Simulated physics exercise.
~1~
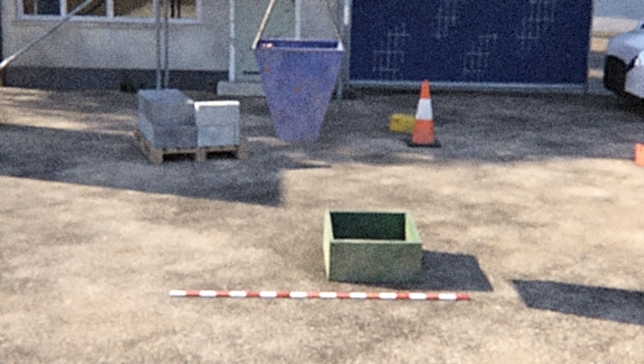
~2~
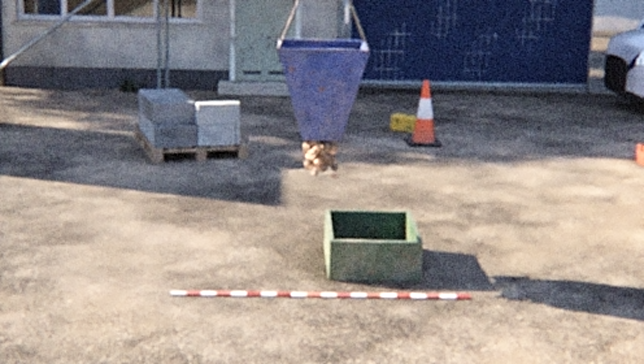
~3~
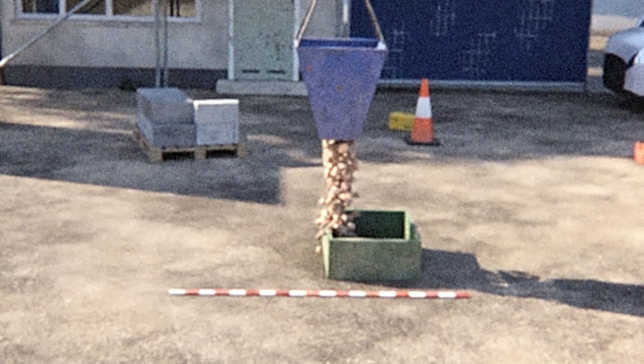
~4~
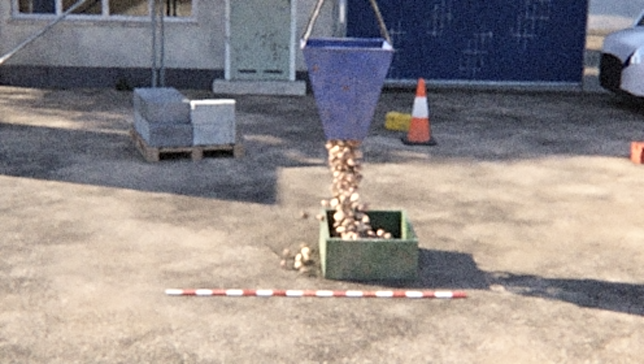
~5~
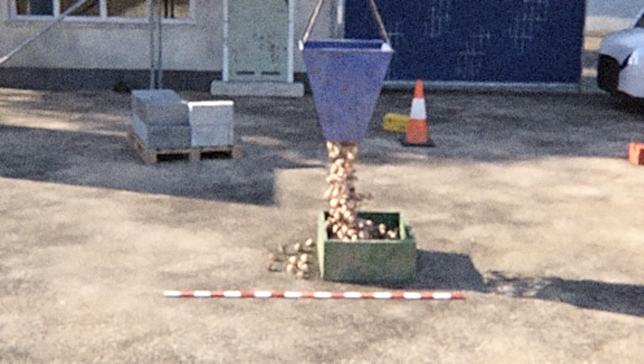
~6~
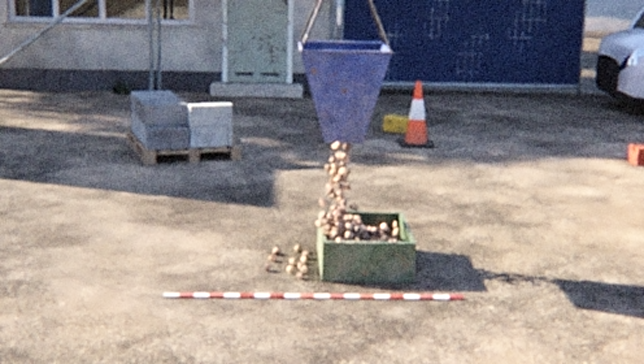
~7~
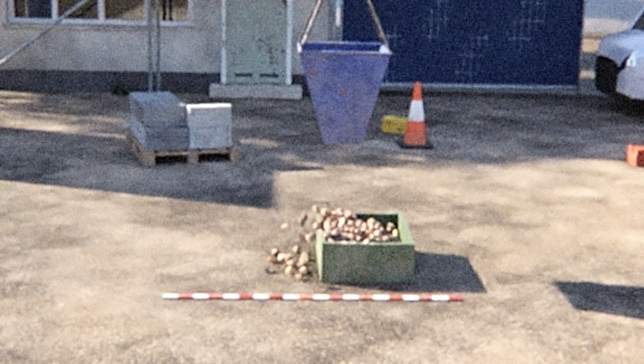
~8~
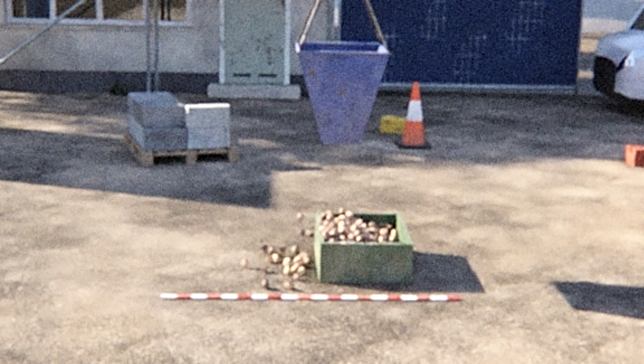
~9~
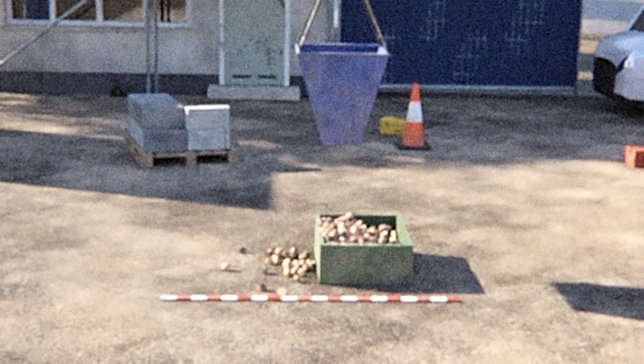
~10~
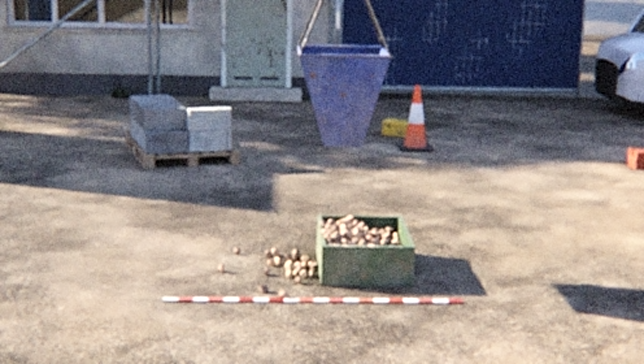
In a yard, a hanging blue hopper moves right and drops stones, mostly filling a green bin.
